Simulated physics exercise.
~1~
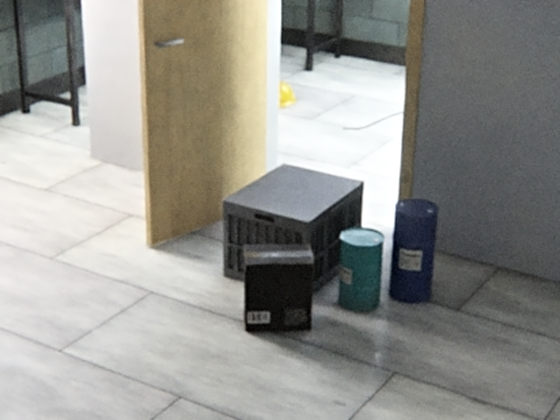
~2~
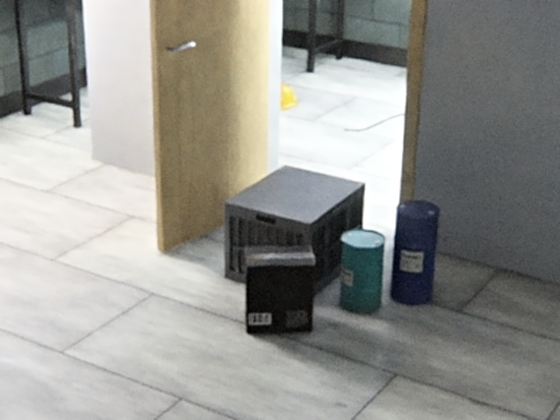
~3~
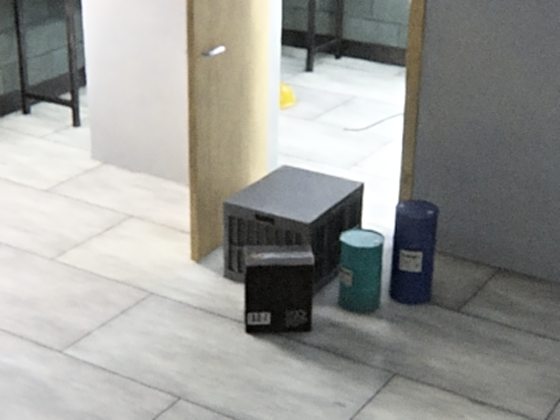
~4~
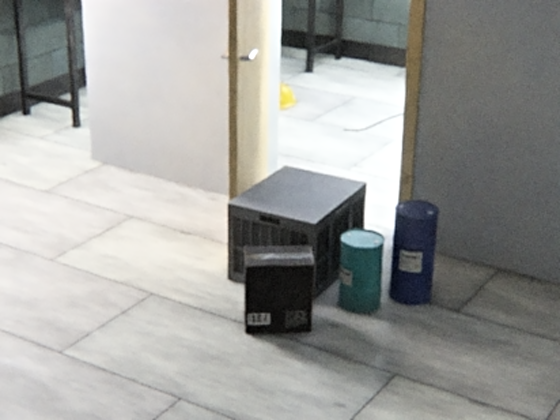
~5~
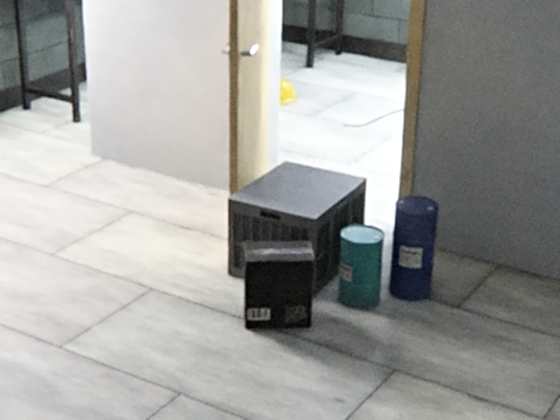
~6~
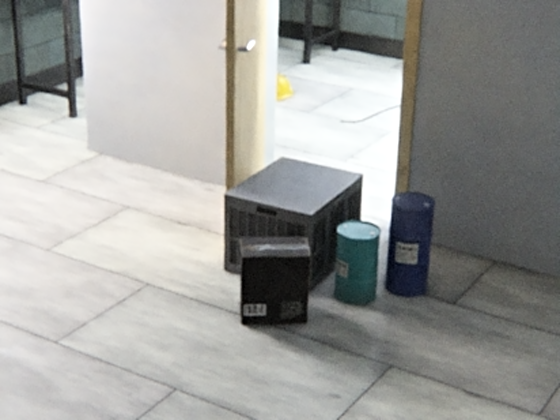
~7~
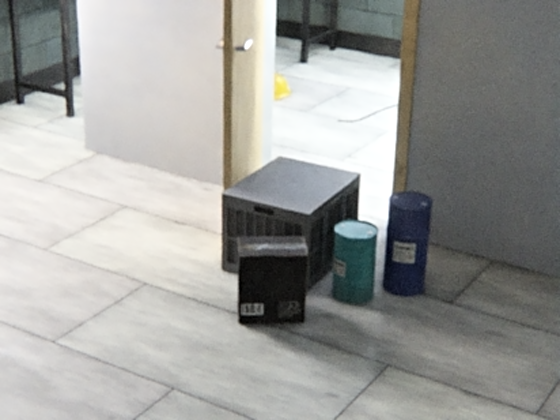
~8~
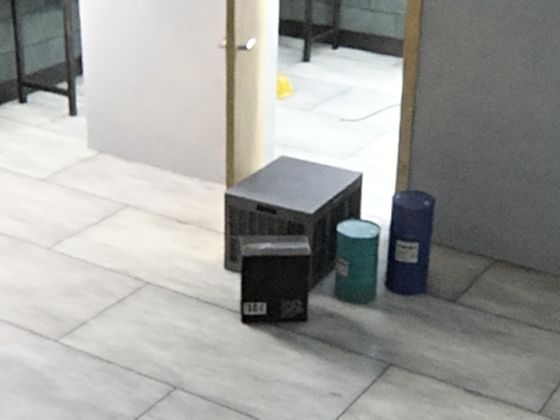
In a room with a pale tiled floor, a wooden door swung partway towards its frame behind a dark crate, a black box, and turquoise and blue canisters, then stopped, still well open, while everything on the floor stayed where it was.
